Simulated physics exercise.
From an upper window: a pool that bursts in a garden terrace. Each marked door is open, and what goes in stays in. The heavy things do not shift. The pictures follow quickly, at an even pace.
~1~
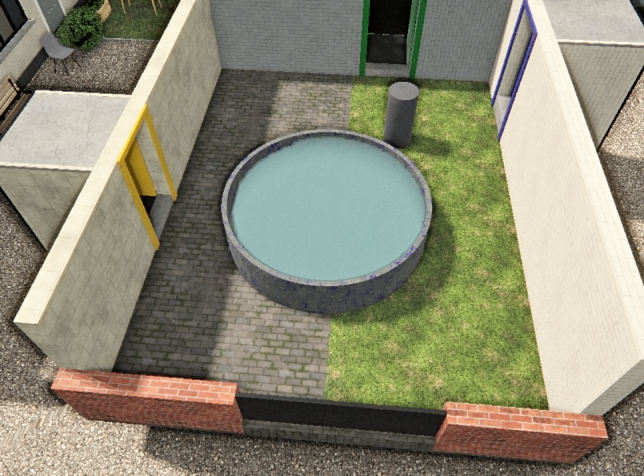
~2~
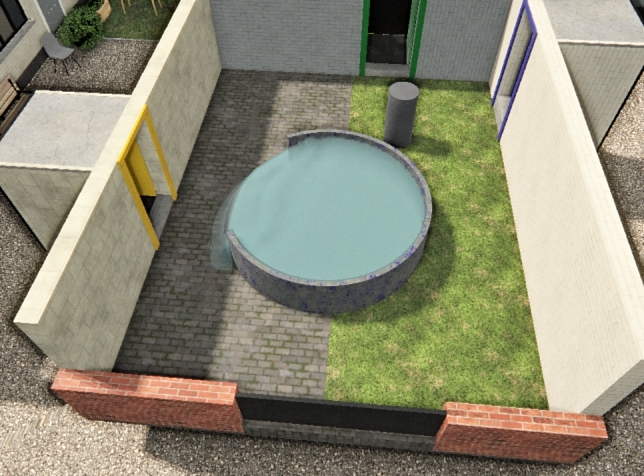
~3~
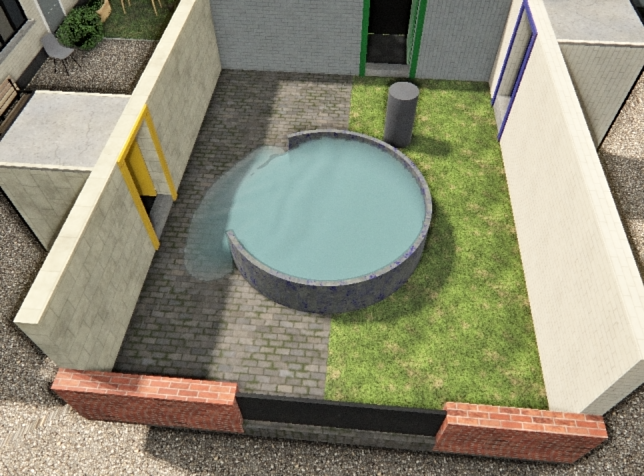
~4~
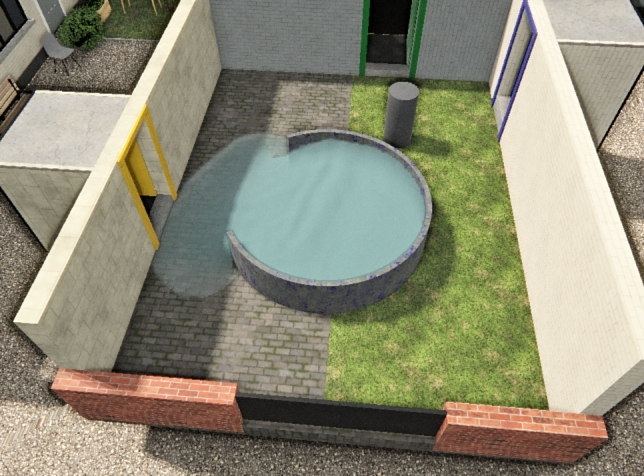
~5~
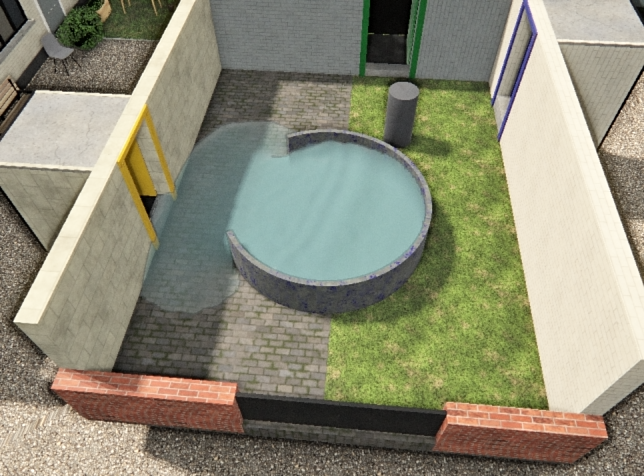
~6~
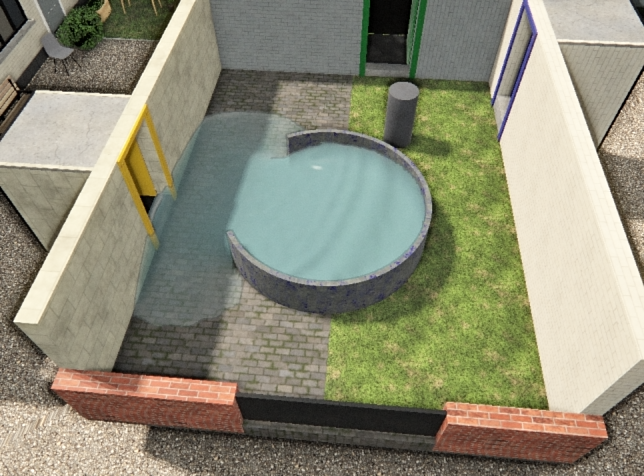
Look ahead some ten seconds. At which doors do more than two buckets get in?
One by one: The yellow door floods; the blue door holds within the limit; the green door holds within the limit.
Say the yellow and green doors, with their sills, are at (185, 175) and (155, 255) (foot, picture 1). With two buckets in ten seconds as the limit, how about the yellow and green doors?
The yellow one takes more, the green one is over.
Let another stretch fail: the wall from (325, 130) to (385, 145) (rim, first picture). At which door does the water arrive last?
That is the yellow one.
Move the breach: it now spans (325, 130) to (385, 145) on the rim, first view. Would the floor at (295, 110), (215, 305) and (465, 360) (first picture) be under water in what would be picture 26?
As listed: Wet, dry, no water.
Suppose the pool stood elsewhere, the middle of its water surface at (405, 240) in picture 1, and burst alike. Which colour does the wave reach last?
The blue-painted one.
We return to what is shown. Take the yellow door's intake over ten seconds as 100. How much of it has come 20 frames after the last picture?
Close to 90 %.
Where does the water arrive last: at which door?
The blue door.
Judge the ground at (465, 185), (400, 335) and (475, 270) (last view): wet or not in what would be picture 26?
In that order: Not flooded, free of water, no water.
A moment on, water covers 30 % of the floor; the yellow door far over two buckets in, the blue door not reached, the green door not reached.
Next, water covers 35 % of the floor; the yellow door far over two buckets in, the blue door not reached, the green door not reached.
Then, water covers 55 % of the floor; the yellow door far over two buckets in, the blue door not reached, the green door wet at the sill, nothing in.
Later, water covers 95 % of the floor; the yellow door far over two buckets in, the blue door wet at the sill, nothing in, the green door wet at the sill, nothing in.
In the end, water covers 100 % of the floor; the yellow door far over two buckets in, the blue door wet at the sill, nothing in, the green door wet at the sill, nothing in.
